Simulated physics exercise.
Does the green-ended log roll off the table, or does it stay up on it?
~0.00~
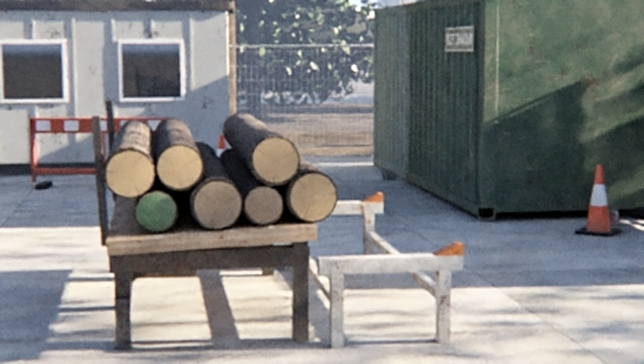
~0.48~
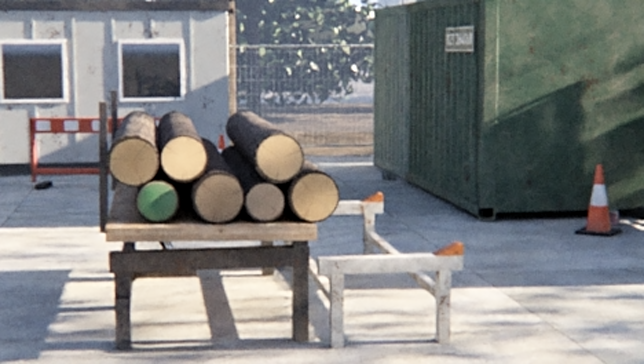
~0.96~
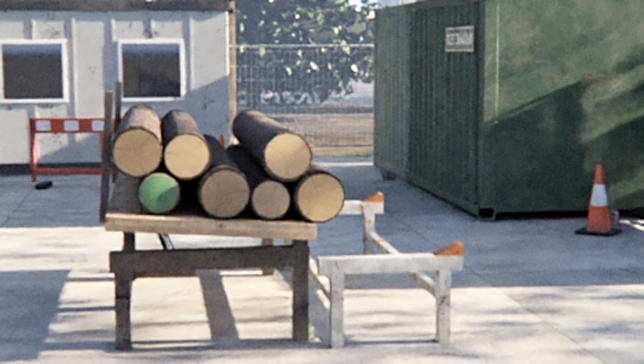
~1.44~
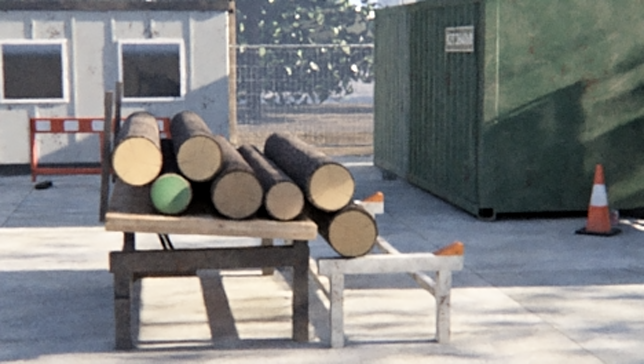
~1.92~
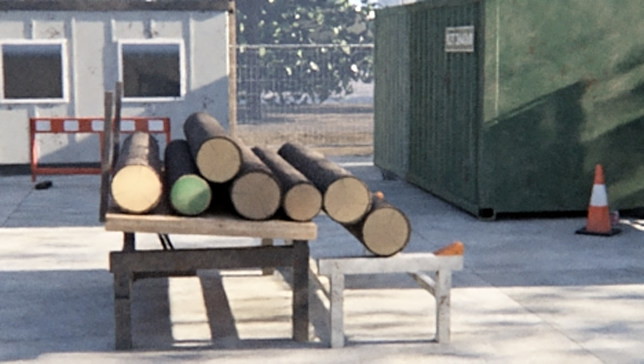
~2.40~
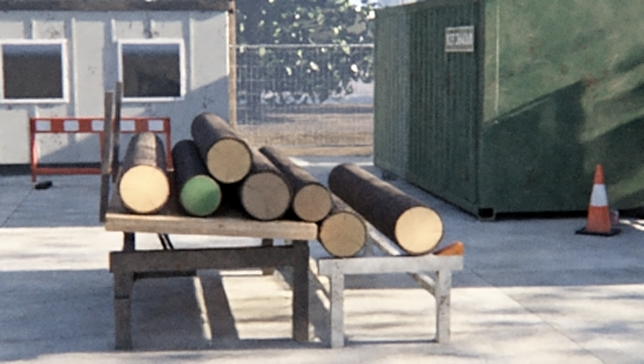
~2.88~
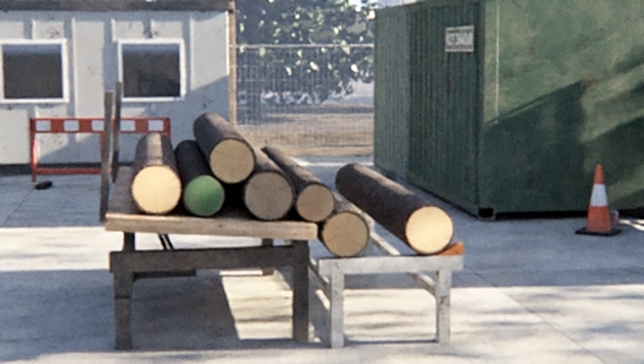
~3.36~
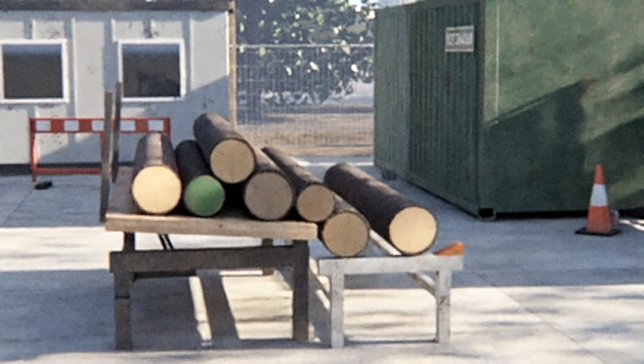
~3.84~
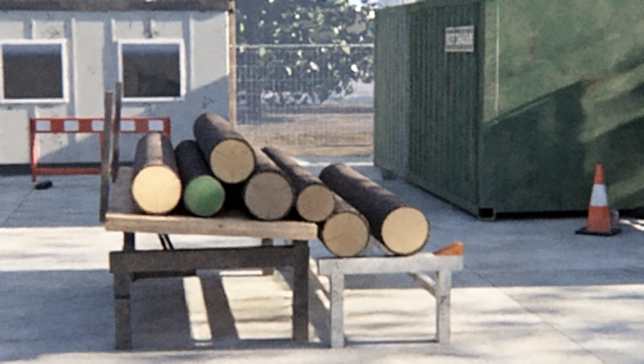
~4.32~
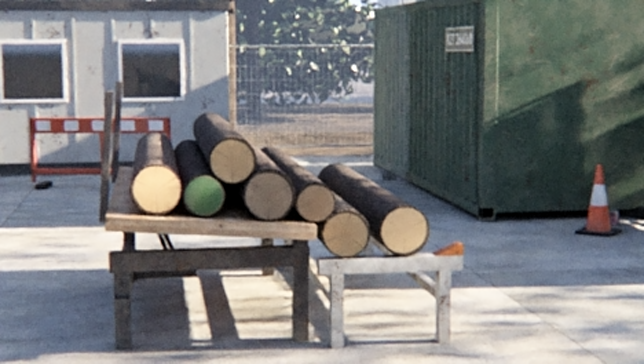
It stays up on the table. It rolls a little to the right and then comes to rest among the other logs there.
